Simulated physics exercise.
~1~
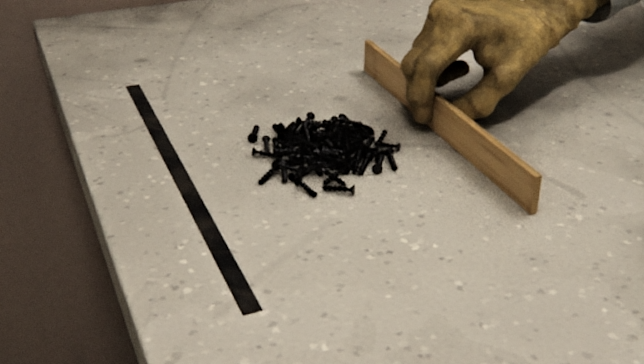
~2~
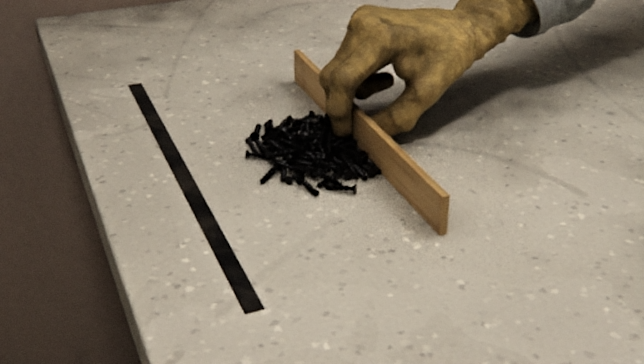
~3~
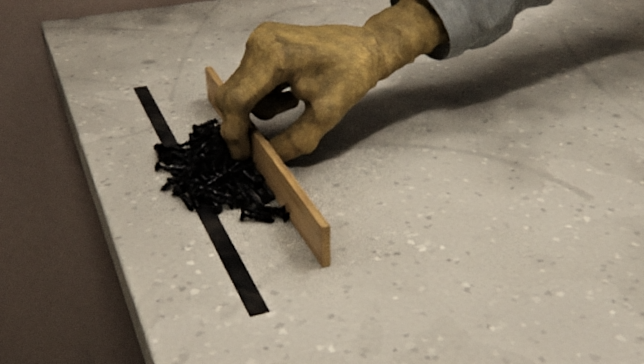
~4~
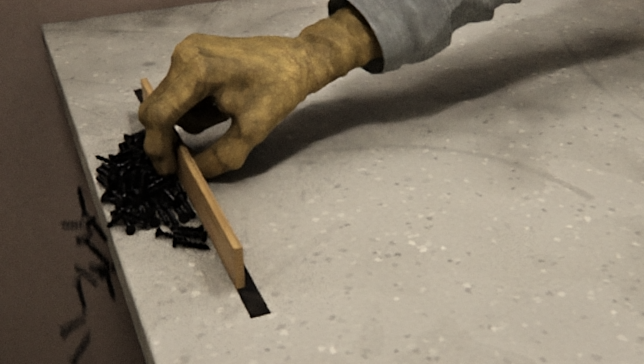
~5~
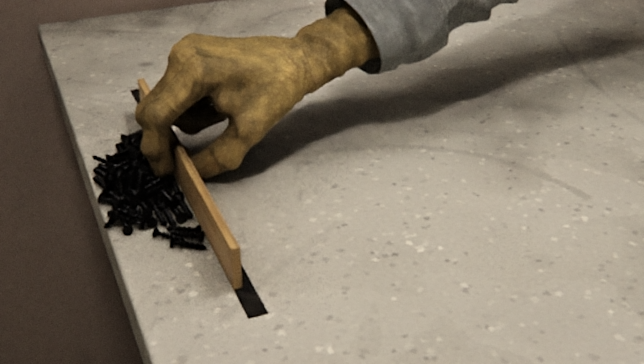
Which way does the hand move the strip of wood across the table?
The hand moves the strip of wood to the left, pushing the black screws toward the table's left edge.
